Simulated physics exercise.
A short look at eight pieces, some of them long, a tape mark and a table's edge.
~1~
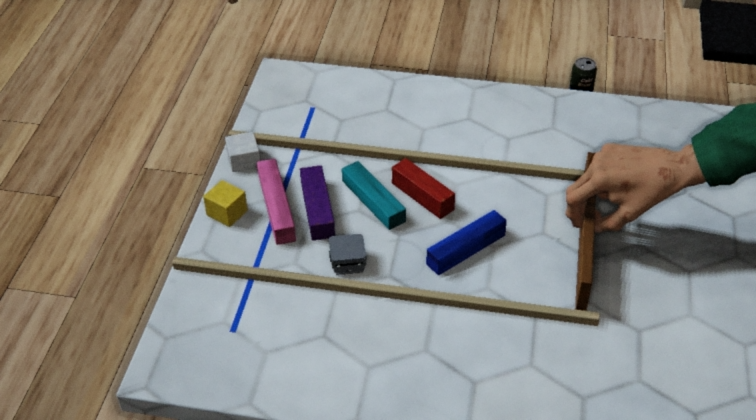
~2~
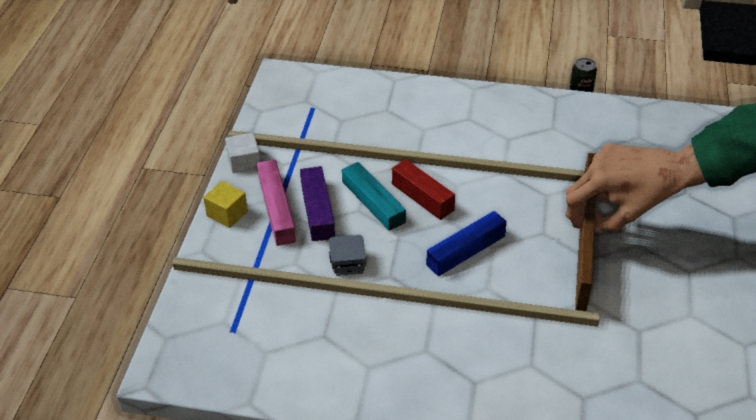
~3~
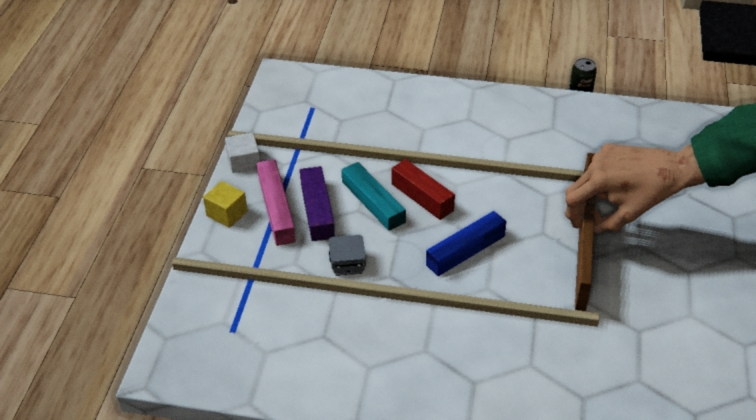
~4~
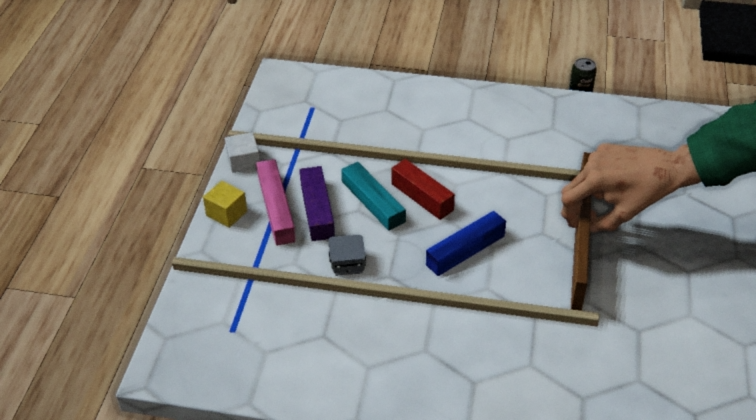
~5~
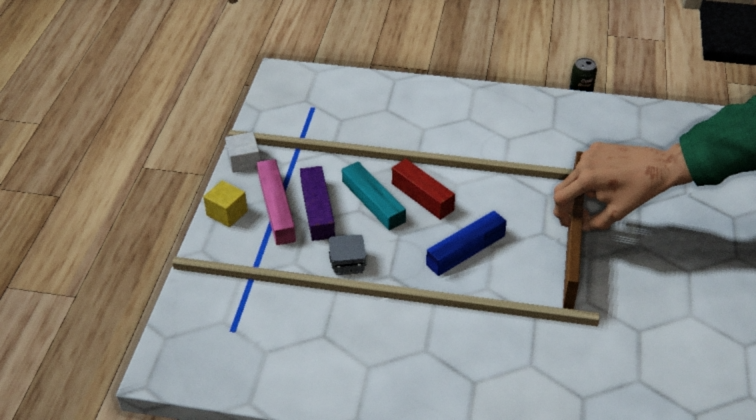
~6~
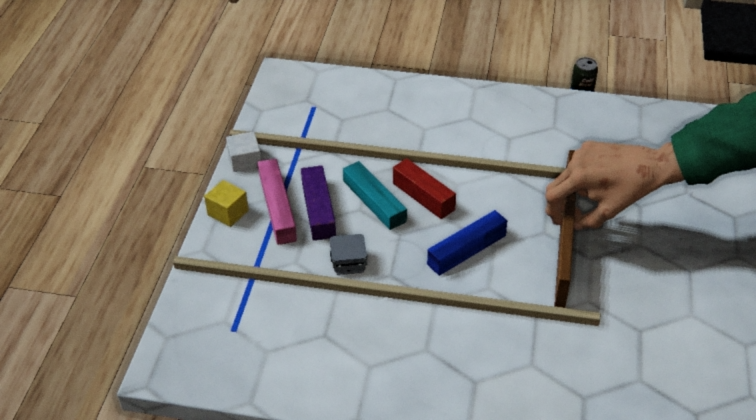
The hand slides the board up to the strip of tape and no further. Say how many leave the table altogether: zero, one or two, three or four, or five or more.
As it turns out, the number that fall off is one or two.
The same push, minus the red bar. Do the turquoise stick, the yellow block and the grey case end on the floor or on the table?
The turquoise stick stays on; the yellow block goes over; the grey case does not fall.
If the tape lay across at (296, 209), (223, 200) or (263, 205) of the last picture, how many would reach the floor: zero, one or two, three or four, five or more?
For each place: Either one or two; more than four; either one or two.
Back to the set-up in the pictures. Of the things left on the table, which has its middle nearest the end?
The pink stick ends nearest.
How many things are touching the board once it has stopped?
It touches 2.
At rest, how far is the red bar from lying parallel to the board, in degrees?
Near 0 degrees.
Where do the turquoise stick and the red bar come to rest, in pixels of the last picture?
The turquoise stick stops around (255, 178); the red bar around (281, 164).
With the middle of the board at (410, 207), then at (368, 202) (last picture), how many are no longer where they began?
At the one place 3, at the other 5.
Soon after, none off yet; white block at rest near (244, 152); yellow block at rest near (227, 203); pink stick at rest near (277, 201).
At rest, the number that fall off is one or two; fallen, yellow block.
